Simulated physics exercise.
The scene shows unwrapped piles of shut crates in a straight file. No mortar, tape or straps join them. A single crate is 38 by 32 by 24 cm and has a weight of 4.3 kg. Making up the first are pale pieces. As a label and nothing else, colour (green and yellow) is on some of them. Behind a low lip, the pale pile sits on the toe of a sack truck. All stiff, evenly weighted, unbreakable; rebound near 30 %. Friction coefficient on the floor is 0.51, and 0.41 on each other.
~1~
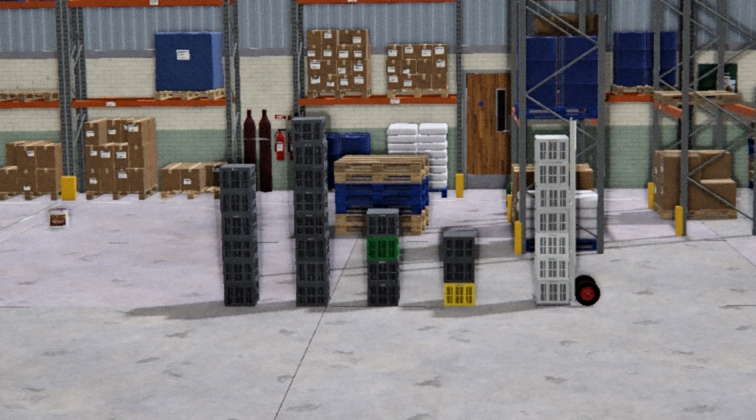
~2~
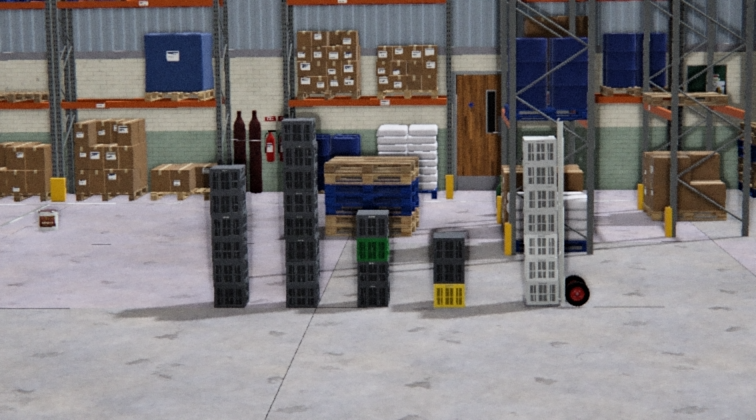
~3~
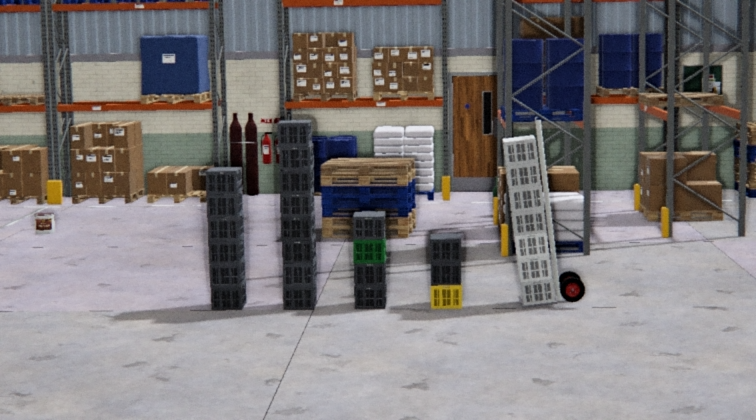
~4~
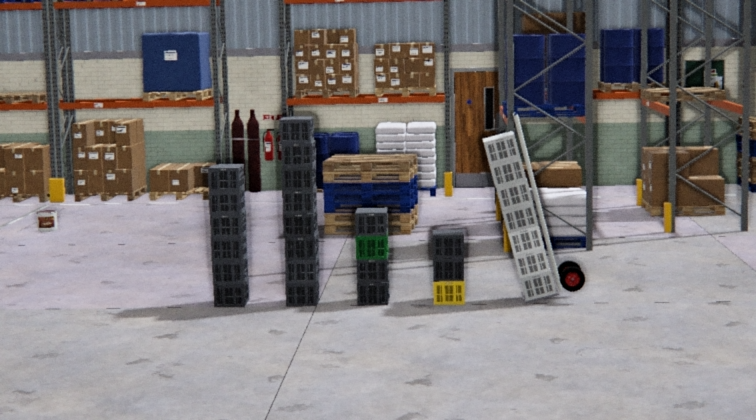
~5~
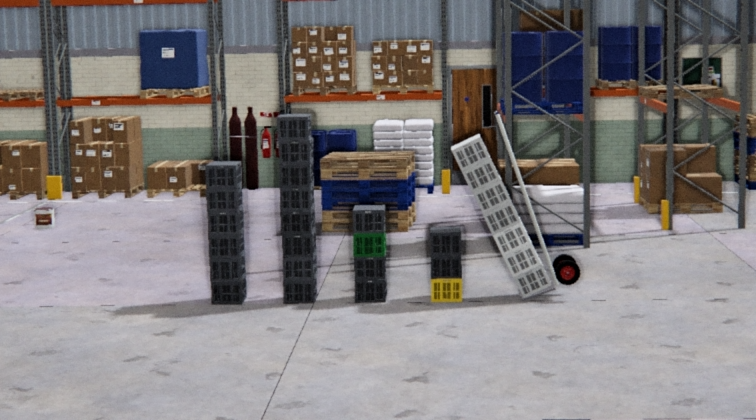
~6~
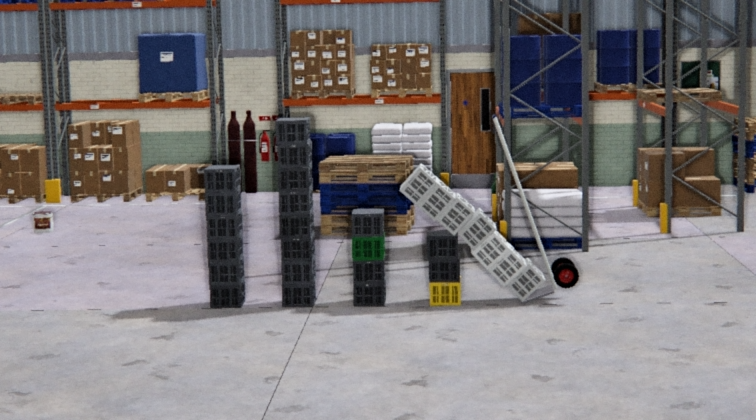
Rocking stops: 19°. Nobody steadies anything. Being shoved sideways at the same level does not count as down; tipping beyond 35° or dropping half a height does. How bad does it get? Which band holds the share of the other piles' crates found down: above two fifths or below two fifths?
Below two fifths.
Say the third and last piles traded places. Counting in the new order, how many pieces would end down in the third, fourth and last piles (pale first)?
Down tally in the new order: Third = 0, fourth = 0, last = 0.
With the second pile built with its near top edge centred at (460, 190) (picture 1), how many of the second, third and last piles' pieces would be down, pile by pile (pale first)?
The tally would be second 5, then third 4, then last 5.
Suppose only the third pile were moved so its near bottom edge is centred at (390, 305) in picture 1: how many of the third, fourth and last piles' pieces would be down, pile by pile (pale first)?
Per pile - third: 1, fourth: 0, last: 0.
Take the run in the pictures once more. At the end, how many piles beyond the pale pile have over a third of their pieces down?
0.
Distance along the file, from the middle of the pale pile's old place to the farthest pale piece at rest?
170 cm.
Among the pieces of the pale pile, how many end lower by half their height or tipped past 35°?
The total comes to 7.
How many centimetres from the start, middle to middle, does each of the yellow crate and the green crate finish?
Net shift, middle to middle: Yellow 0 cm, green 30 cm.
Then, 0.21 s on from the sixth picture, 7 of the pale pile down; none of the 21 other crates down, 3 disturbed; green crate displaced 27 mm.
Then, 0.57 s on from the sixth picture, 7 of the pale pile down; none of the 21 other crates down, 5 disturbed; green crate tipped 18°.
Finally, 7 of the pale pile down; none of the 21 other crates down, 6 disturbed; green crate tipped 25°; yellow crate unmoved. That is 0 per cent. Seen by the last camera, middles, green crate near (336, 250), yellow crate near (444, 291).
